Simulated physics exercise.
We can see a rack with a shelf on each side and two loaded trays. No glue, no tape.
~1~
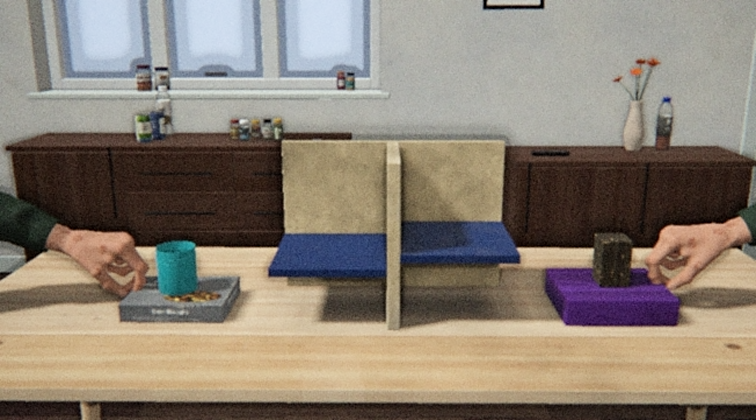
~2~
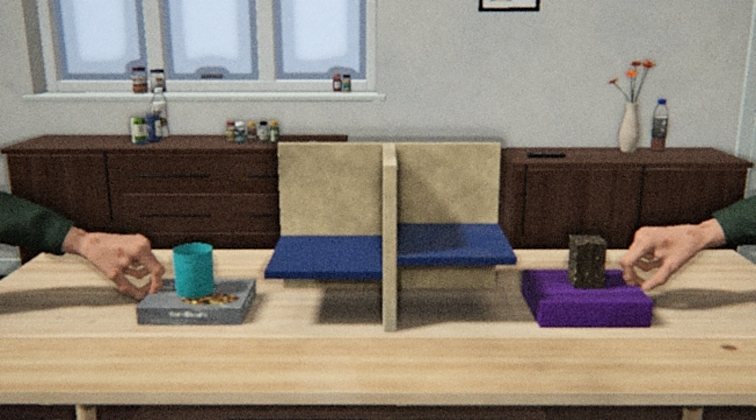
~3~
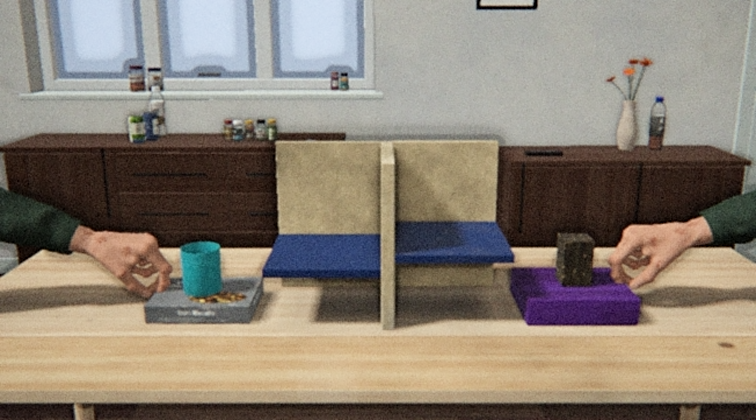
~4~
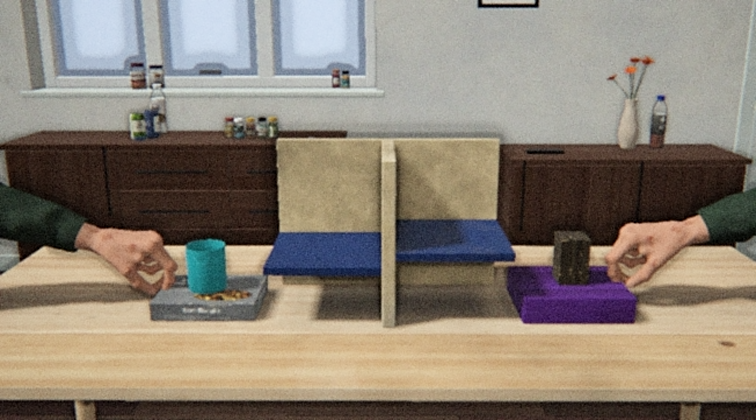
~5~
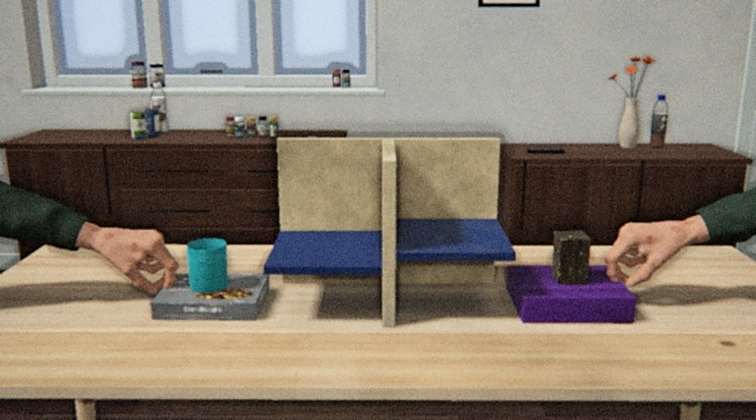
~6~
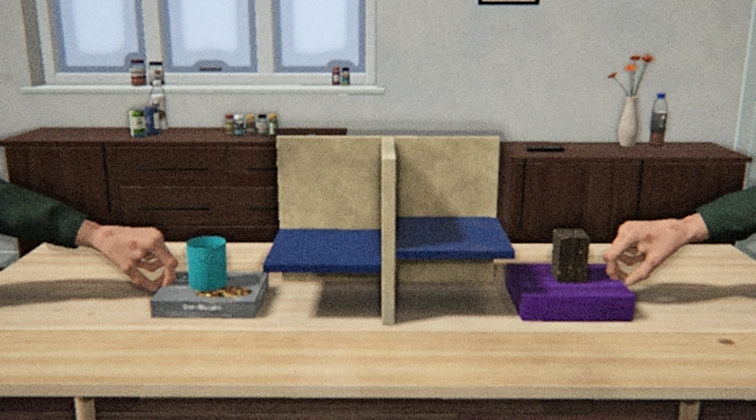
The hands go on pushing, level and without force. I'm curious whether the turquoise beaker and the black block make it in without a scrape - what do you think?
I'd say the turquoise beaker takes a scrape, the black block takes a scrape.
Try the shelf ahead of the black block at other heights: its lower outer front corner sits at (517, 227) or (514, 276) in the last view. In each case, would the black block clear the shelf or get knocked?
Well, on the first go it goes under freely, and on the second it is hit by the shelf.
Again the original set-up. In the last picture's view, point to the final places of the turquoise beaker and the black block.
The first ends near (225, 284), the second near (494, 264).
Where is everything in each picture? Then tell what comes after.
In the first picture, hands sliding the things forward; turquoise beaker (177, 268); black block (612, 260); shelf (393, 230).
In the second picture, hands sliding the things forward; black block (587, 262); purple board (583, 297).
In the third picture, hands sliding the things forward; turquoise beaker (202, 269); grey packet (207, 299).
In the fourth picture, hands sliding the things forward; black block (571, 258); shelf (388, 229).
In the fifth picture, hands sliding the things forward; turquoise beaker (208, 266); purple board (567, 293).
In the sixth picture, hands sliding the things forward; turquoise beaker (207, 263); black block (570, 256); grey packet (212, 294).
Then, 1.14 s past the last view, turquoise beaker pushed back on its carrier near (252, 264); black block leaning 34° off how it started near (515, 252).
Then, 1.80 s past the last view, turquoise beaker leaning 14° off how it started near (254, 263); black block on its side near (494, 264).
Finally, the turquoise beaker gets scraped off its spot, near (224, 284); the black block gets scraped off its spot, near (494, 264).
